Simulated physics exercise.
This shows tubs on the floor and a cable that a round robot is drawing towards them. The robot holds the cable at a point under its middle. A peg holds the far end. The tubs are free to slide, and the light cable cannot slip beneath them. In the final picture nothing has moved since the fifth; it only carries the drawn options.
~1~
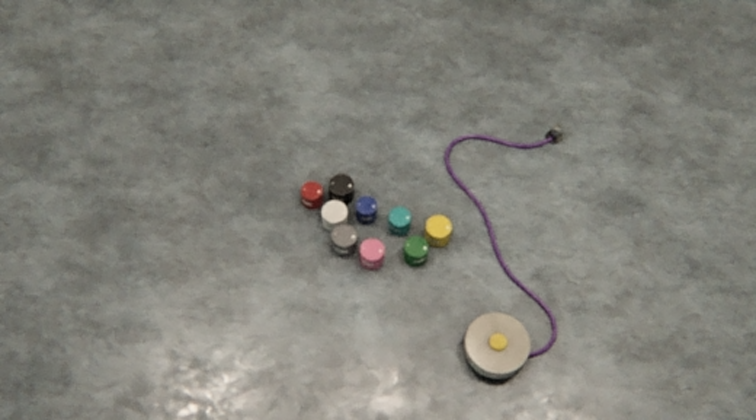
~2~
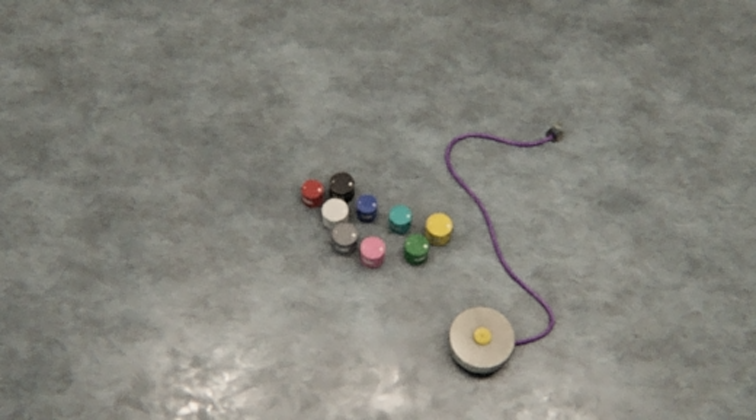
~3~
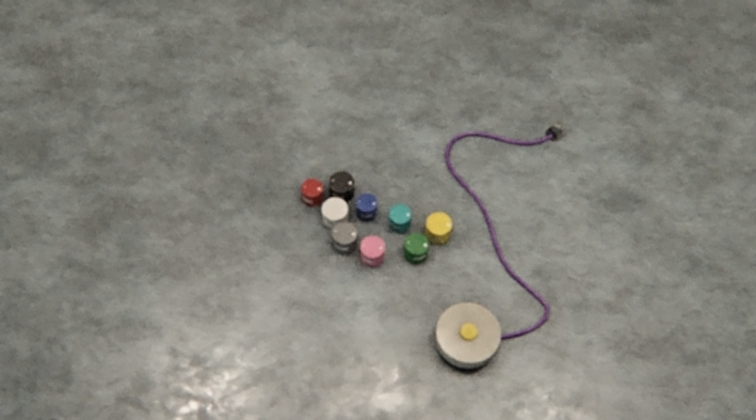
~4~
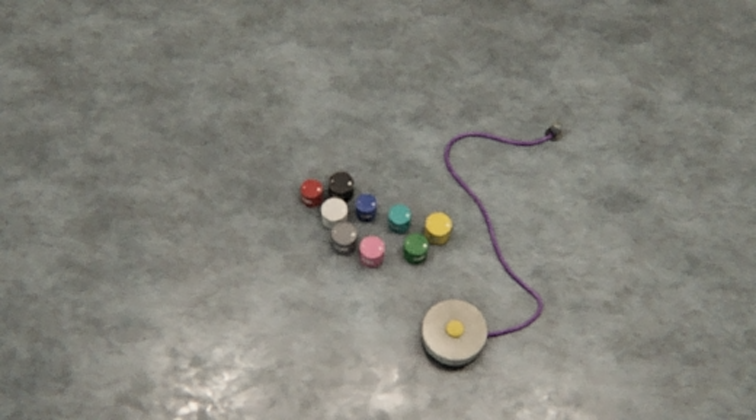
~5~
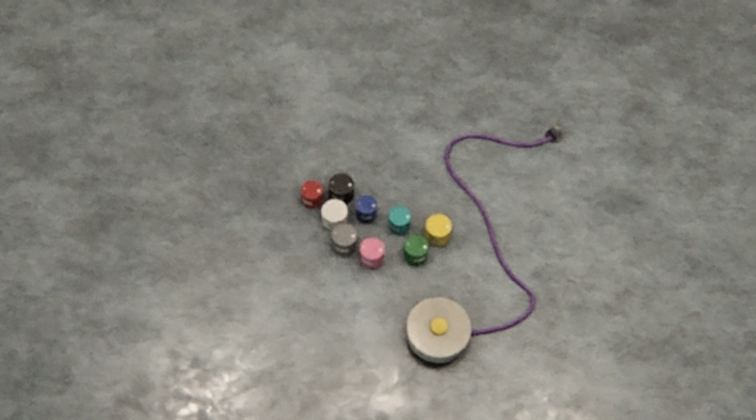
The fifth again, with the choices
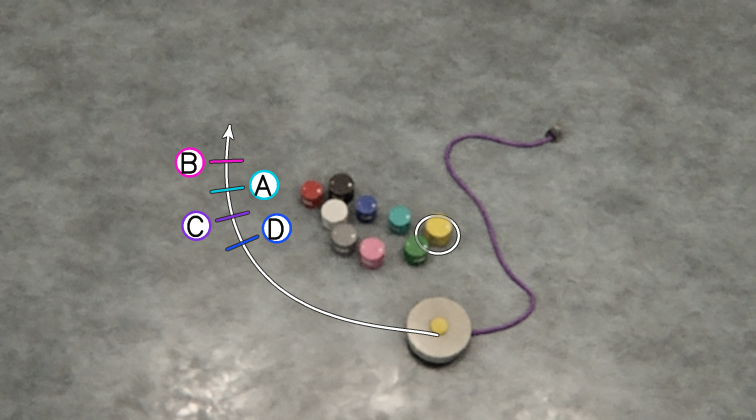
A round robot slid slowly leftward and slightly up across the grey floor, drawing the near end of a purple cable with it, while the small colourful tubs and the peg stayed put.
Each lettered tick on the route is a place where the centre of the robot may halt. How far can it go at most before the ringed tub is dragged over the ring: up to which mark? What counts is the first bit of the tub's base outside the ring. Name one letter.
A is the last safe stop.
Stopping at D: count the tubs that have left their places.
By then, none.
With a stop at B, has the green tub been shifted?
Yes.
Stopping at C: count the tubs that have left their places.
By then, none.
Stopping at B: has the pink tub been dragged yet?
By then, yes.
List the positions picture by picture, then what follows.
The first picture shows robot (497, 346); peg (556, 132); white tub (335, 216).
The second picture shows robot (481, 341); grey tub (345, 239).
The third picture shows robot (468, 336); blue tub (367, 208).
The fourth picture shows robot (454, 333); pink tub (372, 252).
The fifth picture shows robot (438, 331); green tub (416, 250); yellow tub (438, 230); peg (556, 131).
On the marked copy, A at (227, 190); B at (226, 161); C at (232, 217); D at (242, 243); the ring at (437, 235); the route from (437, 335) via (260, 269) to (230, 126).
Taking A. A third of the way, robot (332, 311); yellow tub (438, 230).
Two thirds of the way, robot (252, 256); yellow tub (438, 230).
When it is over, robot (226, 184); pink tub (373, 246); green tub (411, 242); yellow tub (438, 230); the yellow tub is still in its ring.
As for the rest, B drags the ringed tub to (429, 221); C is safe but short; D is safe but short.
